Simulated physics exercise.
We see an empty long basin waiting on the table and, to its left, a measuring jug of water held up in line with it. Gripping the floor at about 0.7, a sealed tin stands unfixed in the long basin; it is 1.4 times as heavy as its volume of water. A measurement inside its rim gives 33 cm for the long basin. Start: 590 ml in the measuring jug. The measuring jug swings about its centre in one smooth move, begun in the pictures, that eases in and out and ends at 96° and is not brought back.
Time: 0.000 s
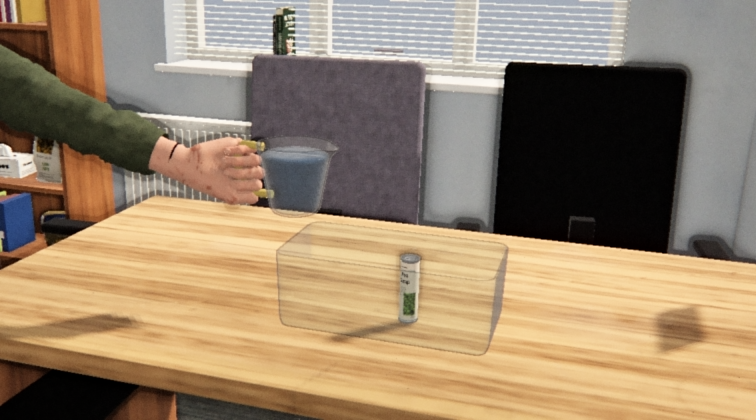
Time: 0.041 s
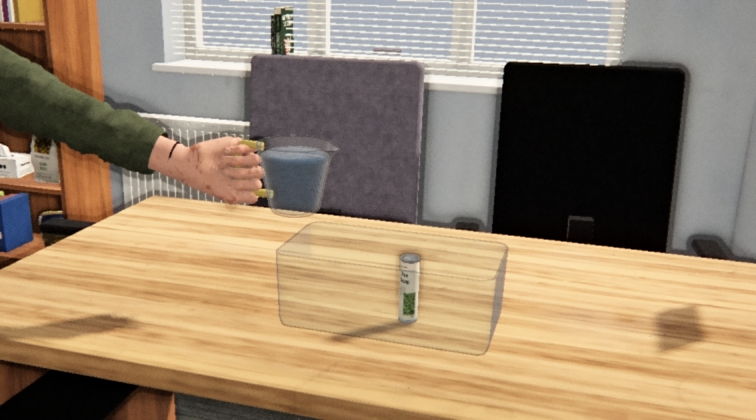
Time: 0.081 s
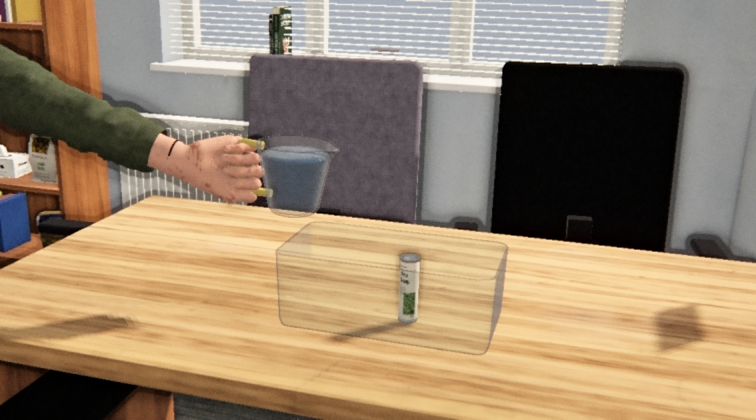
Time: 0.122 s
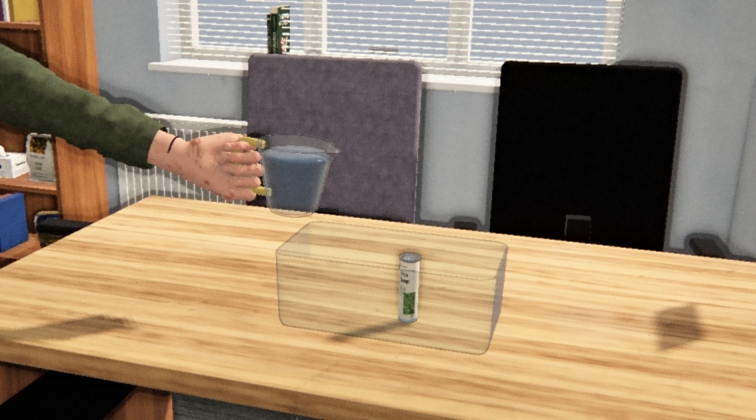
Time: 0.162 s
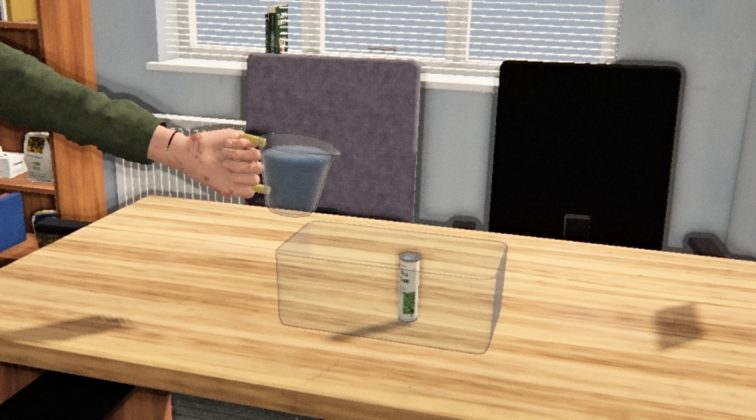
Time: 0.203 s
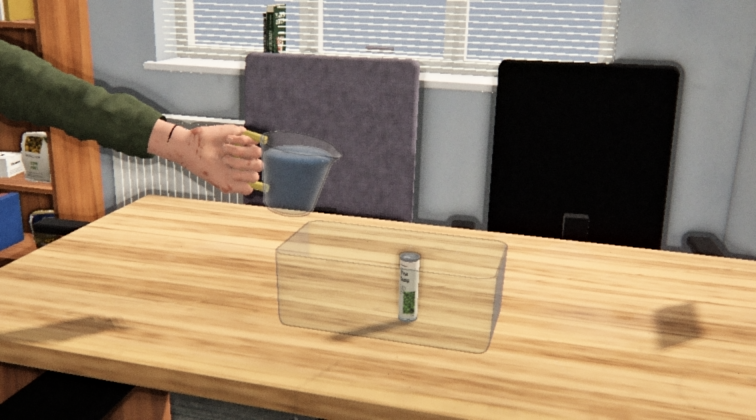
The clip opens on a hand in a green sleeve holding a measuring jug of blue water above and to the left of a clear, long basin, with a small tin standing upright on the wooden table. The jug stays upright at first, then tilts slightly to the right, toward the basin.
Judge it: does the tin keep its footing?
It is going to cope.
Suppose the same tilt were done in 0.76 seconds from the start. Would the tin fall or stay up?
It stays steady, then.
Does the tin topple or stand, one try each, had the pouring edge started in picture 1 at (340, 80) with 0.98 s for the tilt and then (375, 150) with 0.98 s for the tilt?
In the first try it remains standing; in the second it comes down.
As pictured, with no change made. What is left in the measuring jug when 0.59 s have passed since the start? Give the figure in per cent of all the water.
Roughly 74 per cent.
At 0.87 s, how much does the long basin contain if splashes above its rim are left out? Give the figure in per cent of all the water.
That comes to about 66 percent.
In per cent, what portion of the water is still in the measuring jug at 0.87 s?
Around 22 percent of it.
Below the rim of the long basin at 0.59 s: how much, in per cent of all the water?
Estimate - around 9 in a hundred parts.
By 0.59 s the tilt is 63° and 74 per cent is still to pour; the tin stands where it began.
By 0.87 s the tilt is 93° and 22 per cent is still to pour; the tin stands where it began.
By 1.16 s the tilt is 96° and 1 per cent is still to pour; the tin stands where it began.
By 1.48 s the tilt is 96° and 0 per cent is still to pour; the tin stands where it began.
At rest the tin stands where it began.
